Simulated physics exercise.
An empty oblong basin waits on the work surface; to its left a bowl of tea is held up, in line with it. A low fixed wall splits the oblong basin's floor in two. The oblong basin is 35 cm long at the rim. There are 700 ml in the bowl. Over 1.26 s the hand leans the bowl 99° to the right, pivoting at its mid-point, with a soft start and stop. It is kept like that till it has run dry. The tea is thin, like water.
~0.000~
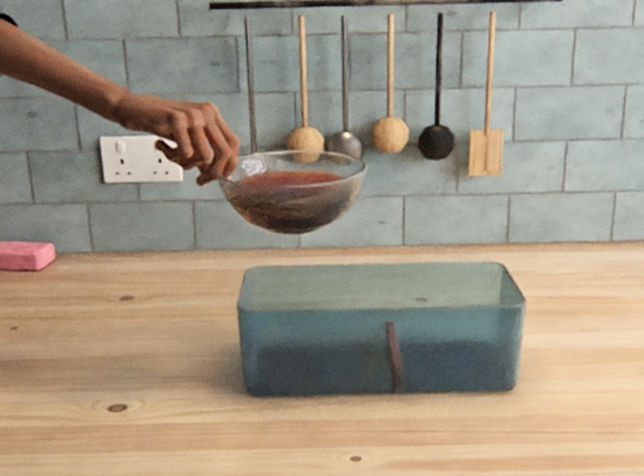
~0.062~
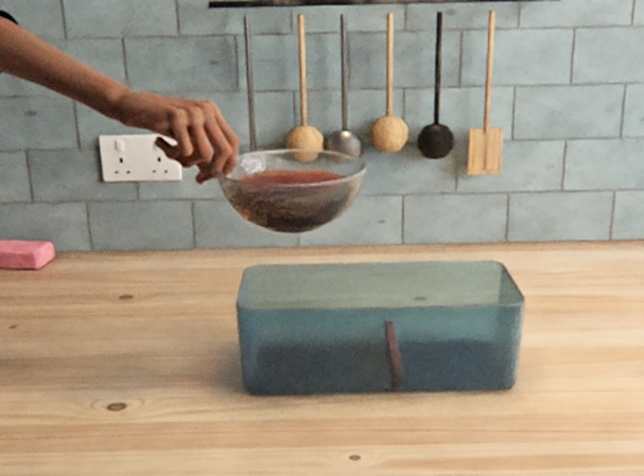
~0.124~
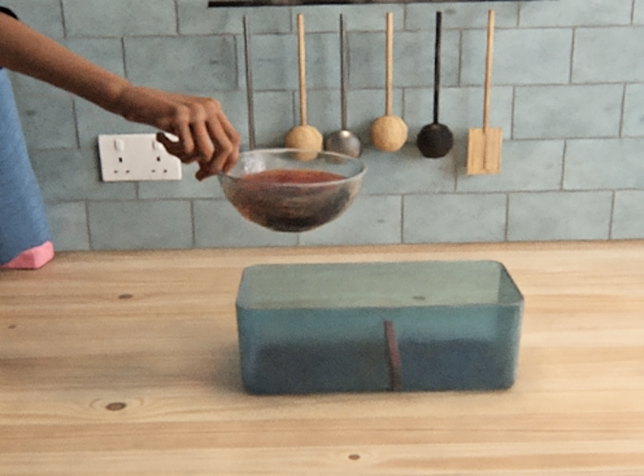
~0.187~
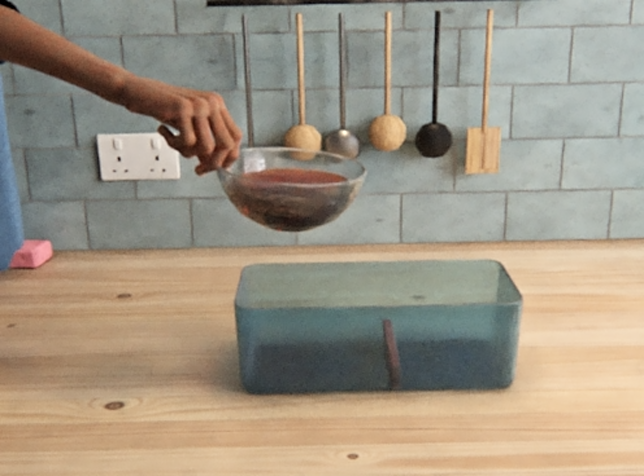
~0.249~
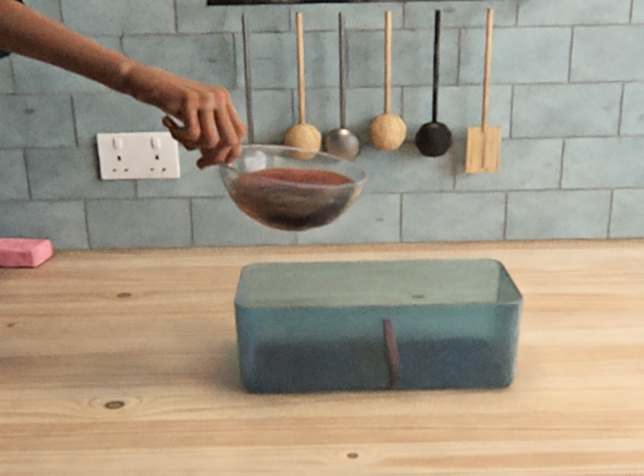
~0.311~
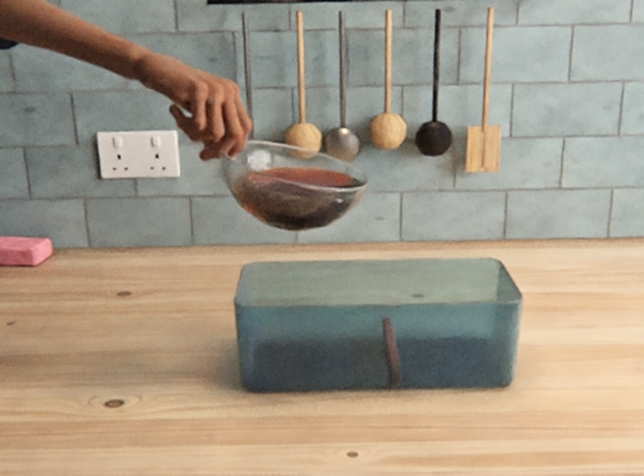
A hand holds a glass bowl of tea above an oblong basin and tilts it slightly right.
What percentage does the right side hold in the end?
Roughly 62 per cent is past the wall.
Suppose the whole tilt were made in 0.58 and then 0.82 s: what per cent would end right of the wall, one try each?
First 45, then 55 per cent.
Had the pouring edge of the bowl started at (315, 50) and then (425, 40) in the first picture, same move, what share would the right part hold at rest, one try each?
In turn about 45 and 55 per cent.
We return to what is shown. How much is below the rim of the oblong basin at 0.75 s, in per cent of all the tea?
Near 30 in a hundred.
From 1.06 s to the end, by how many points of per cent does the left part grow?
Near 9 in a hundred.
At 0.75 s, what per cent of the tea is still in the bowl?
Near 40 in a hundred.
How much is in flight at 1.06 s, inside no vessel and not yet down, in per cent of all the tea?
About 3 per cent.
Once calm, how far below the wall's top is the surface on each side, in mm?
Left about 20 mm, right about 8 mm.
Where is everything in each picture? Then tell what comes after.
The first frame shows tilt 0°; pouring edge (366, 168); surface from (227, 187) to (358, 184); the oblong basin's rim runs from (242, 289) to (514, 283); the wall's top is at (394, 345).
The second frame shows tilt 1°; pouring edge (366, 167); surface from (227, 185) to (357, 183).
The third frame shows tilt 2°; pouring edge (366, 169); surface from (226, 183) to (357, 183).
The fourth frame shows tilt 5°; pouring edge (366, 172); surface from (226, 181) to (358, 184).
The fifth frame shows tilt 9°; pouring edge (367, 176); surface from (229, 181) to (360, 184).
The sixth frame shows tilt 14°; pouring edge (368, 182); surface from (233, 181) to (363, 183).
After 0.75 s the tilt is 64° and 40 per cent is still to pour, 3 is left of the wall and 26 right of it.
After 1.06 s the tilt is 93° and 0 per cent is still to pour, 28 is left of the wall and 68 right of it.
After 1.40 s the tilt is 99° and 0 per cent is still to pour, 35 is left of the wall and 64 right of it.
After 1.76 s the tilt is 99° and 0 per cent is still to pour, 37 is left of the wall and 62 right of it.
In the end 37 per cent lies left of the wall, 62 right of it and 0 outside.
